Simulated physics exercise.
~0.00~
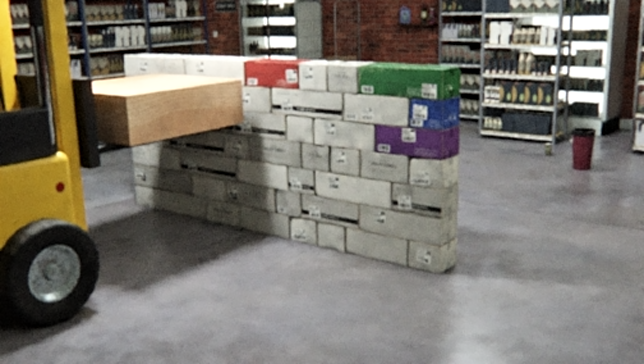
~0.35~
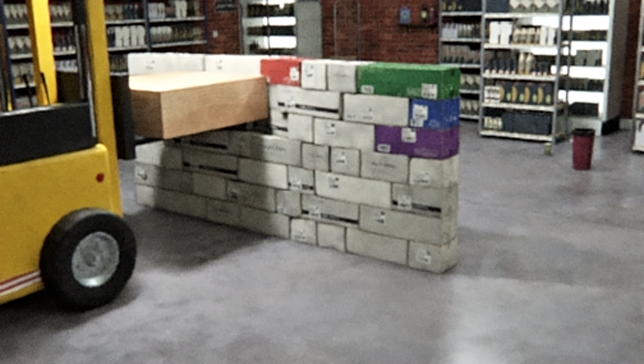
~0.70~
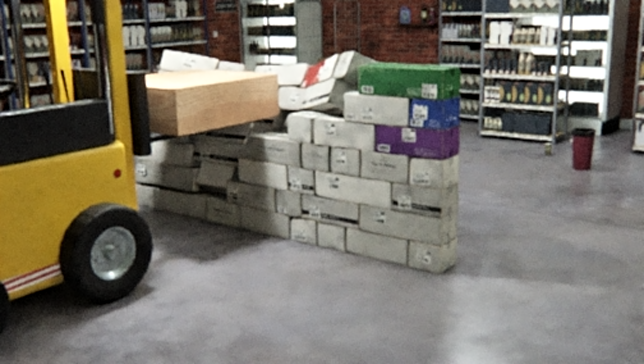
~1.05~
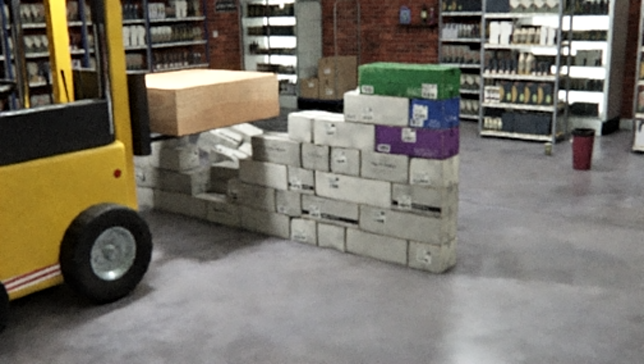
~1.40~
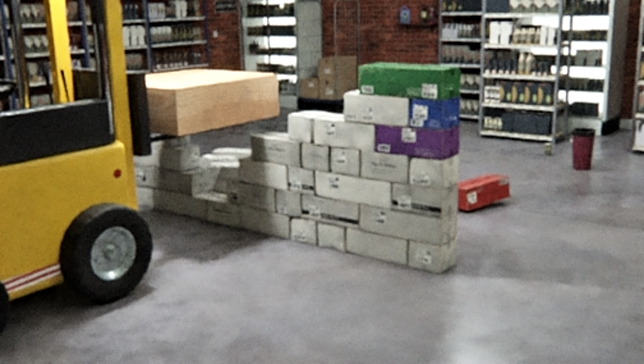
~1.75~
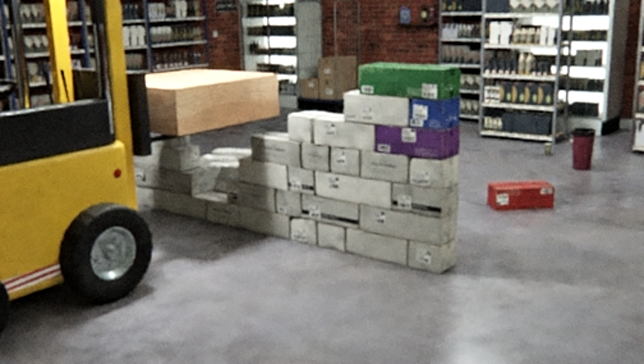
Yellow forklift pushing a wooden block into a wall of parcels, toppling the left upper part, the red parcel landing right.
